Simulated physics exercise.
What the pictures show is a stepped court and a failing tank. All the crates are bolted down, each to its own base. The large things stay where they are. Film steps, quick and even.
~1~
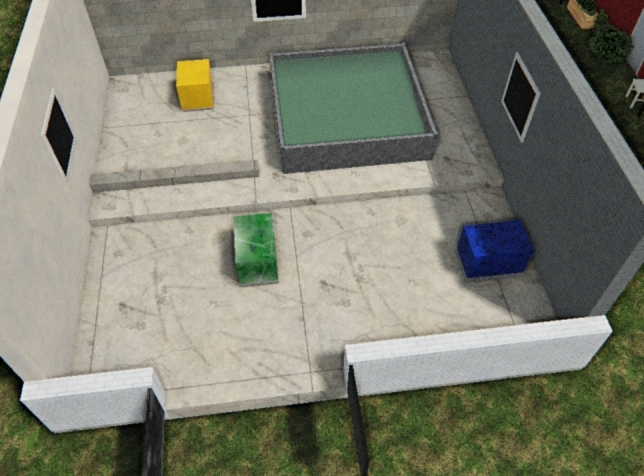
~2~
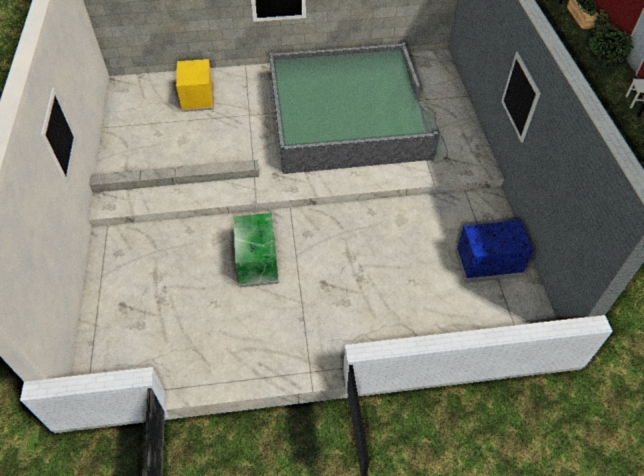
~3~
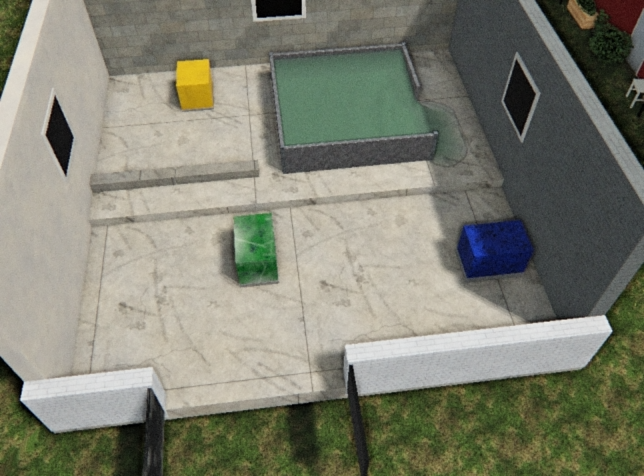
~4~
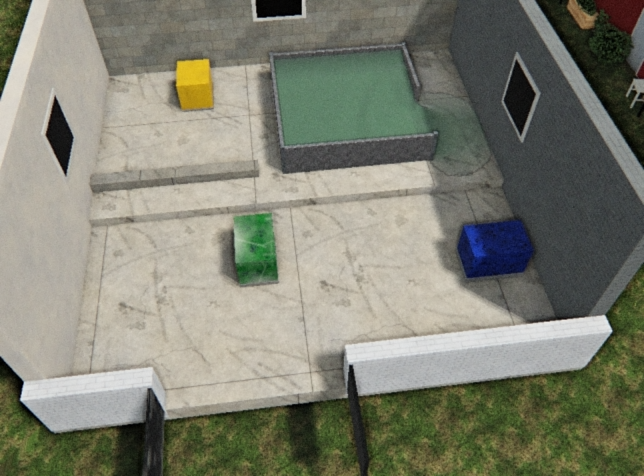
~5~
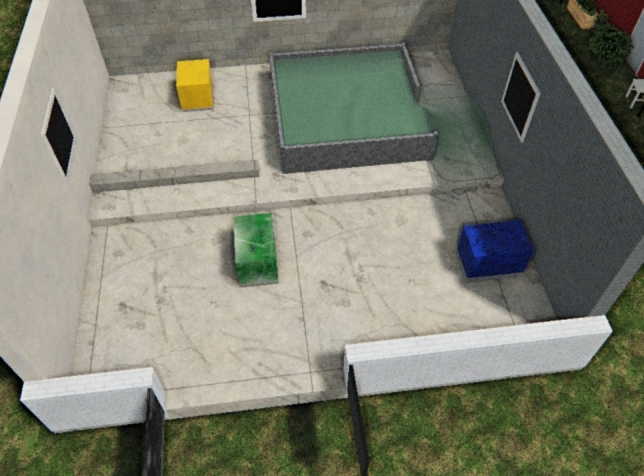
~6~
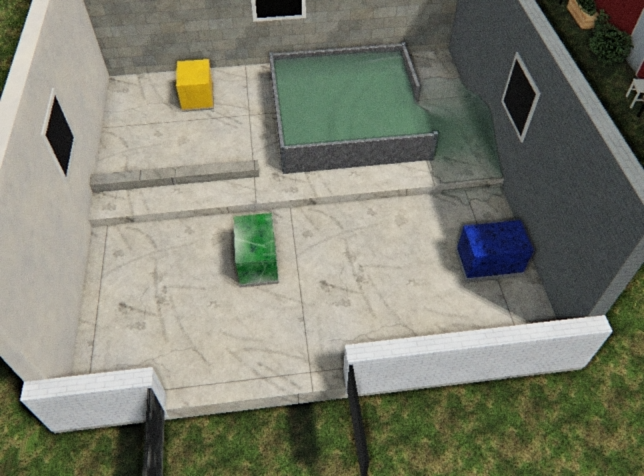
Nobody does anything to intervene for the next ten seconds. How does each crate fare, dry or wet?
The yellow crate comes out wet. The blue crate comes out wet. The green crate comes out wet.
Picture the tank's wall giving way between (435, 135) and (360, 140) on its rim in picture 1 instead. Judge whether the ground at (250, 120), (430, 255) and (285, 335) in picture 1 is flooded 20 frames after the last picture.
Spared, then sodden, then sodden.
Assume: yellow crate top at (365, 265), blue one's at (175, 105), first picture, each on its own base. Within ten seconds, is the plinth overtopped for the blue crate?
Note: The blue crate stays out of reach.
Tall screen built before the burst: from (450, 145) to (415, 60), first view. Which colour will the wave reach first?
The blue crate.
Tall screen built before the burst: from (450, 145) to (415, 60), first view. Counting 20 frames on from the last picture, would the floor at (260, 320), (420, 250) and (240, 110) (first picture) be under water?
Outcome by spot, in order - unwatered, watered, unwatered.
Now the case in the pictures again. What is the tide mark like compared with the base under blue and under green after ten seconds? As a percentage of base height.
Roughly 320 per cent for the first, 170 per cent for the second.
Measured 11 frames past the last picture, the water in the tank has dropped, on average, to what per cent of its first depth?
That comes to about 68 per cent.
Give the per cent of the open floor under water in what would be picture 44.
That works out at 70 %.
A moment on, water covers 10 % of the floor; the yellow crate not reached, the blue crate water round its plinth, the green crate not reached.
Next, water covers 20 % of the floor; the yellow crate not reached, the blue crate water round its plinth, the green crate not reached.
Then, water covers 40 % of the floor; the yellow crate not reached, the blue crate water round its plinth, the green crate water round its plinth.
Later, water covers 70 % of the floor; the yellow crate water round its plinth, the blue crate water round its plinth, the green crate water round its plinth.
In the end, water covers 85 % of the floor; the yellow crate was topped, the blue crate was topped, the green crate was topped.
